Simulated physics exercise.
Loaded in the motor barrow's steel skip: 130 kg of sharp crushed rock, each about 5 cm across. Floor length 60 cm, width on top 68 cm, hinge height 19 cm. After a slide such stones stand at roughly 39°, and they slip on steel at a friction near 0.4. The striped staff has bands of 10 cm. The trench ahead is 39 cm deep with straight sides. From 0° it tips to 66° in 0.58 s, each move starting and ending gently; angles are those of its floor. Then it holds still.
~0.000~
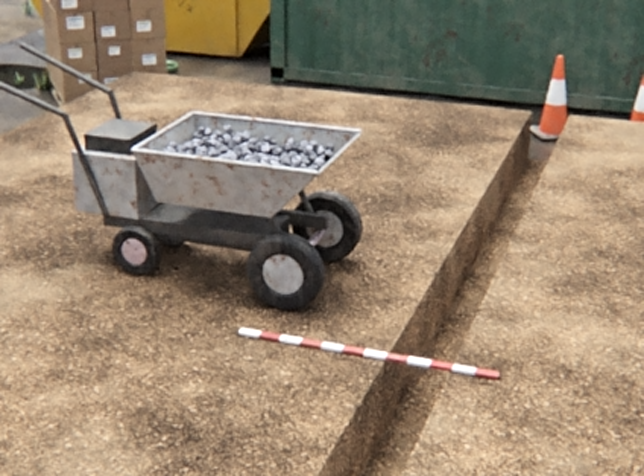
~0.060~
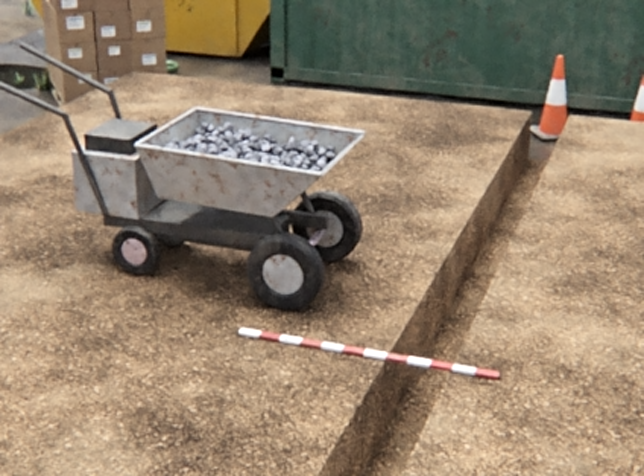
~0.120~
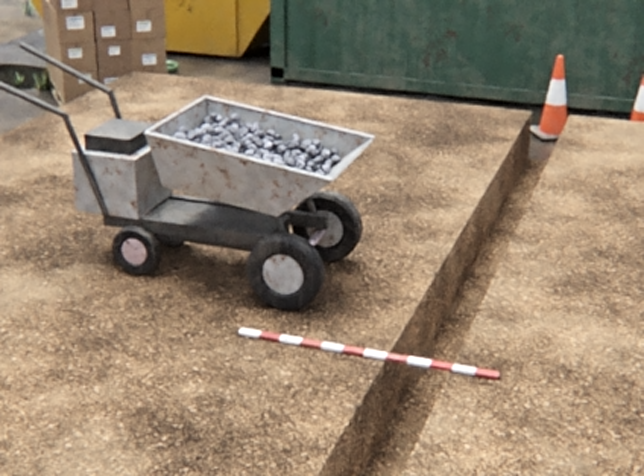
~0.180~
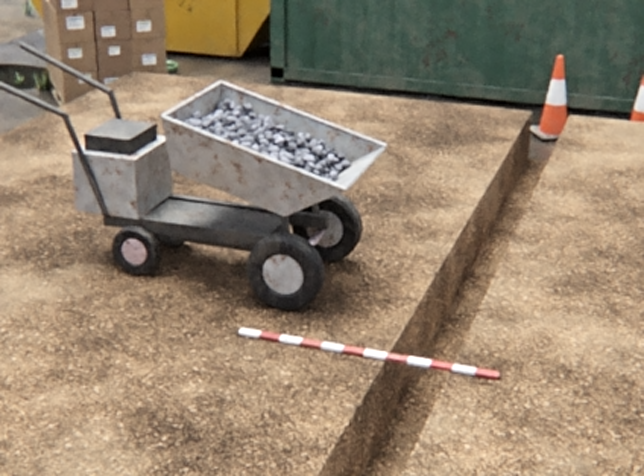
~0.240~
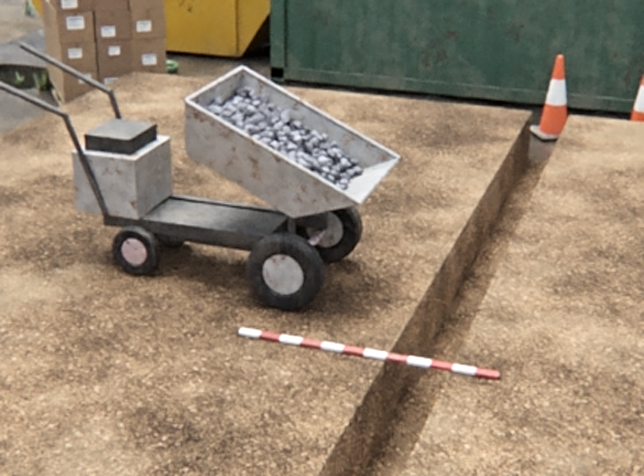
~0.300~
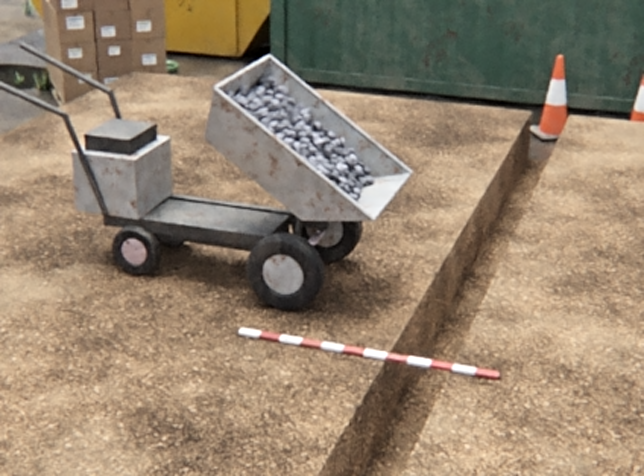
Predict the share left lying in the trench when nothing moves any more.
Roughly 67 per cent ends in the trench.
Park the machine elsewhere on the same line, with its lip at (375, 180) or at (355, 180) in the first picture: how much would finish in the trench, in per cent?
About 20 and 35 per cent.
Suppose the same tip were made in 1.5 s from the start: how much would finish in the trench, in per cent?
Then about 90 per cent.
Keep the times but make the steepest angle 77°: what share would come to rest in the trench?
It would be near 60 per cent.
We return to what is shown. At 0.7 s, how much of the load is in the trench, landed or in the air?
Some 15 per cent.
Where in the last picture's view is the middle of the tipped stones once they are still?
Near (460, 352).
After 0.4 s the floor is at 55°; 100 % in the skip; the foremost stones are at (380, 216).
After 0.7 s the floor is at 66°; 85 % in the skip, 15 % in the trench; the foremost stones are at (462, 308).
After 1.0 s the floor is at 66°; 17 % in the skip, 49 % in the trench, 34 % past the trench; the foremost stones are at (620, 314).
After 3.0 s the floor is at 66°; 0 % in the skip, 67 % in the trench, 33 % past the trench; the foremost stones are past the picture's edge.
